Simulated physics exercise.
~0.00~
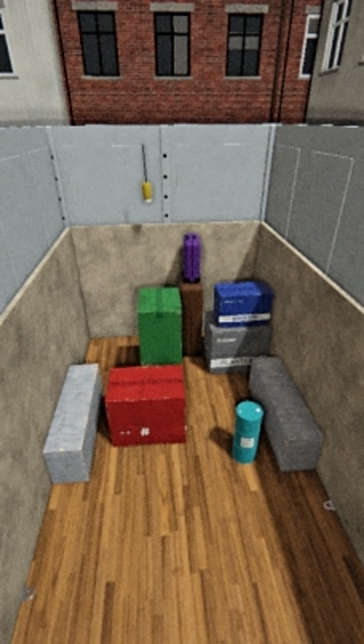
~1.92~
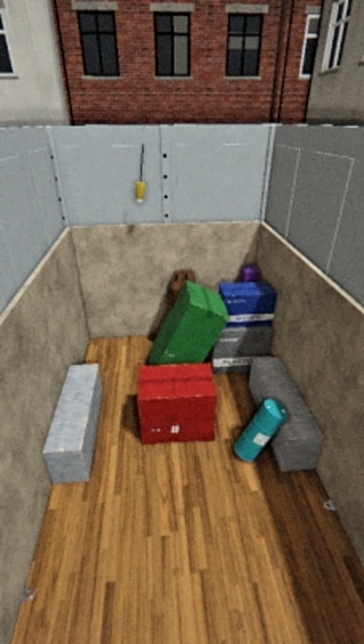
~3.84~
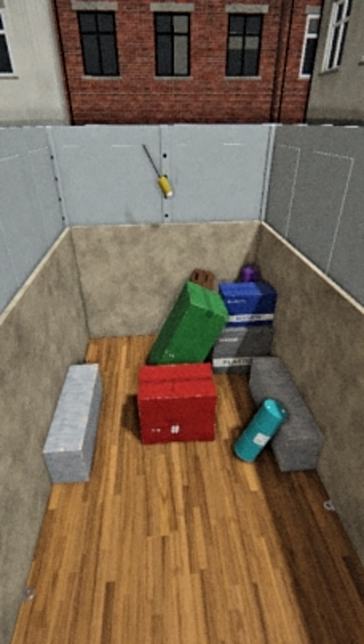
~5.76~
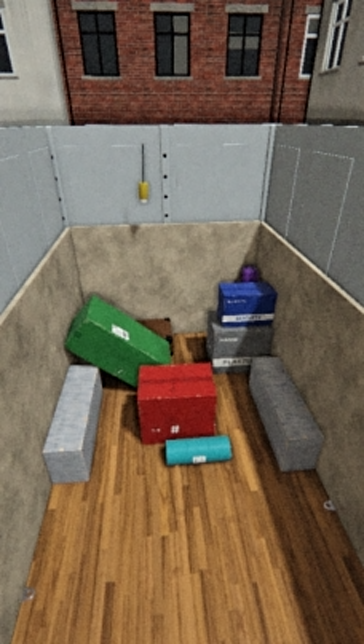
A purple case dropped behind the stacked blue and grey boxes as the red box slid right and the green box and turquoise canister tipped right; later the green box leaned left, and the brown case and canister ended on their sides.
